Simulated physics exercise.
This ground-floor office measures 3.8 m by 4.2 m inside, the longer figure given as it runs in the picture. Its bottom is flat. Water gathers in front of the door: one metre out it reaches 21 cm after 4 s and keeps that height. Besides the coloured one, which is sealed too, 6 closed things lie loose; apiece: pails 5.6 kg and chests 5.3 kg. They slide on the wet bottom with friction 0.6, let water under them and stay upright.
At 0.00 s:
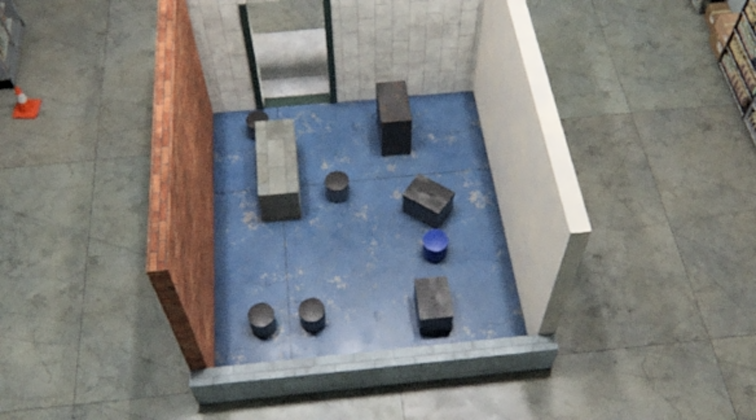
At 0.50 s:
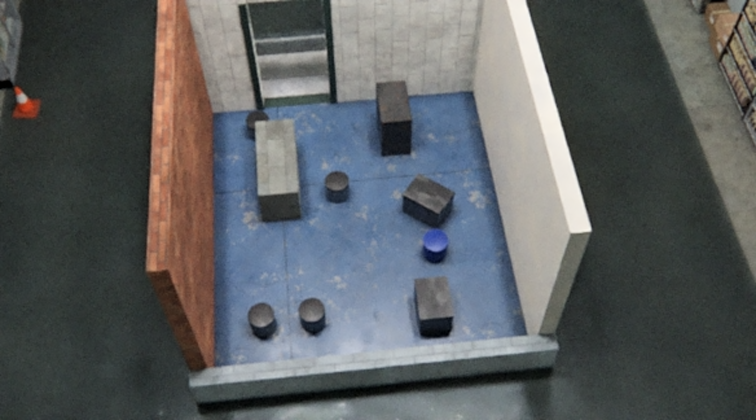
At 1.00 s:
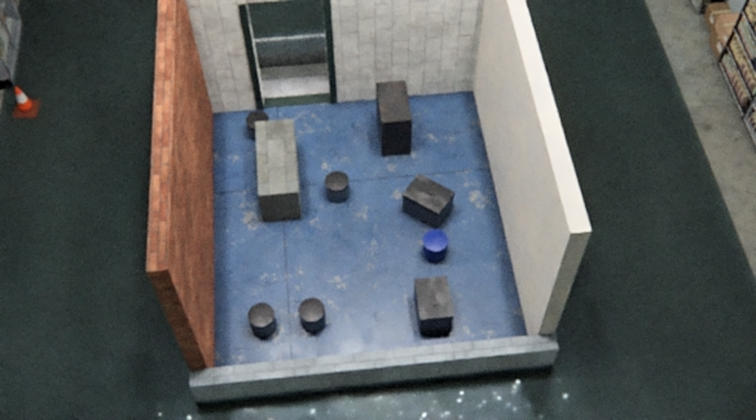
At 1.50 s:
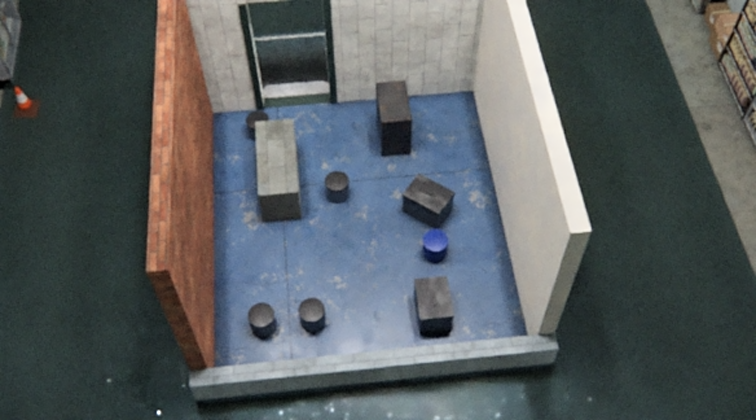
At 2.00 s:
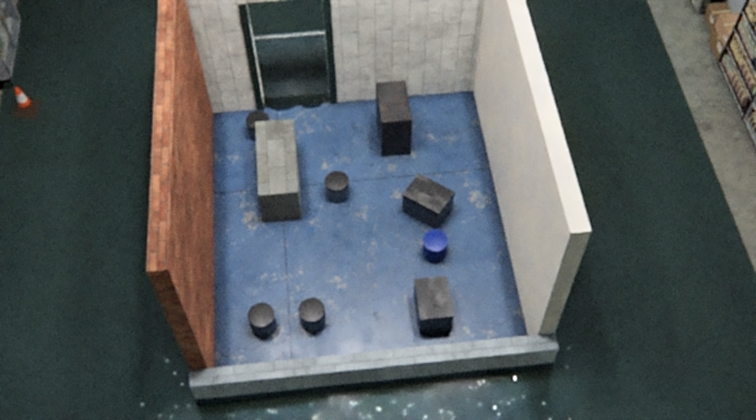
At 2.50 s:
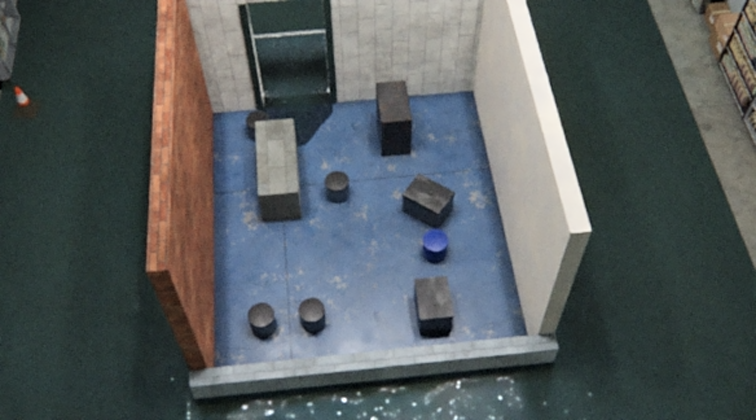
A small open-topped room with a worn blue floor, a brick wall at left, pale walls behind and at right, and a low front ledge is seen from high above. Dark pails and chests stand around a grey-green block, with a blue pail right of centre. Dark water covers the ground outside, glints near the front, then spreads slightly through the back doorway, while objects and camera stay still.
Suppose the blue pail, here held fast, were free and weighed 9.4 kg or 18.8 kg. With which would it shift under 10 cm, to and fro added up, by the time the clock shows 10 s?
I expect that the lower weight is enough.
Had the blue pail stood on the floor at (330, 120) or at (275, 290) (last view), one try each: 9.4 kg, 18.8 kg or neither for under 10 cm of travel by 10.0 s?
In turn: It takes the larger; the smaller is enough.
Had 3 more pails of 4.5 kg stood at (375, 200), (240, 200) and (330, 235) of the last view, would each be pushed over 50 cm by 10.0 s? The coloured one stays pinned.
In turn: More, over, more.
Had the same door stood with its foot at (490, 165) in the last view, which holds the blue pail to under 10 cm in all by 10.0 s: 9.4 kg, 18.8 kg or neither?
Then the lower weight is enough.
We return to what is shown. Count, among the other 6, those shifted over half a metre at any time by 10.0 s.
2 of them.
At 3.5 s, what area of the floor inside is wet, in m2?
About 2.0 m2.
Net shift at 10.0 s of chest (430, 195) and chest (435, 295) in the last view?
In that order: 140 cm, 20 cm.
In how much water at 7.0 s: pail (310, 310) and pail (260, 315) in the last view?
Roughly 4 and 4 cm.
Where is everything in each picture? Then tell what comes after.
The first picture shows the blue pail at (436, 240) rests on the ground; 0.0 m2 under water; 0 of 7 have shifted.
The second picture shows the blue pail at (436, 240) rests on the ground; 0.0 m2 under water; 0 of 7 have shifted.
The third picture shows the blue pail at (436, 240) rests on the ground; 0.0 m2 under water; 0 of 7 have shifted.
The fourth picture shows the blue pail at (436, 240) rests on the ground; 0.0 m2 under water; 0 of 7 have shifted.
The fifth picture shows the blue pail at (436, 240) rests on the ground; 0.0 m2 under water; 0 of 7 have shifted.
The sixth picture shows the blue pail at (436, 240) rests on the ground; water covers 0.4 m2; 0 of 7 have shifted.
After 3.5 s the blue pail would be 0 cm from its start with 9.4 kg and 0 cm from its start with 18.8 kg; 0 cm of water round it then.
After 4.5 s the blue pail would be 0 cm from its start with 9.4 kg and 0 cm from its start with 18.8 kg; 0 cm of water round it then.
After 7.0 s the blue pail would be 0 cm from its start with 9.4 kg and 0 cm from its start with 18.8 kg; 5 cm of water round it then.
After 10.0 s the blue pail would be 0 cm from its start with 9.4 kg and 0 cm from its start with 18.8 kg; 8 cm of water round it then.
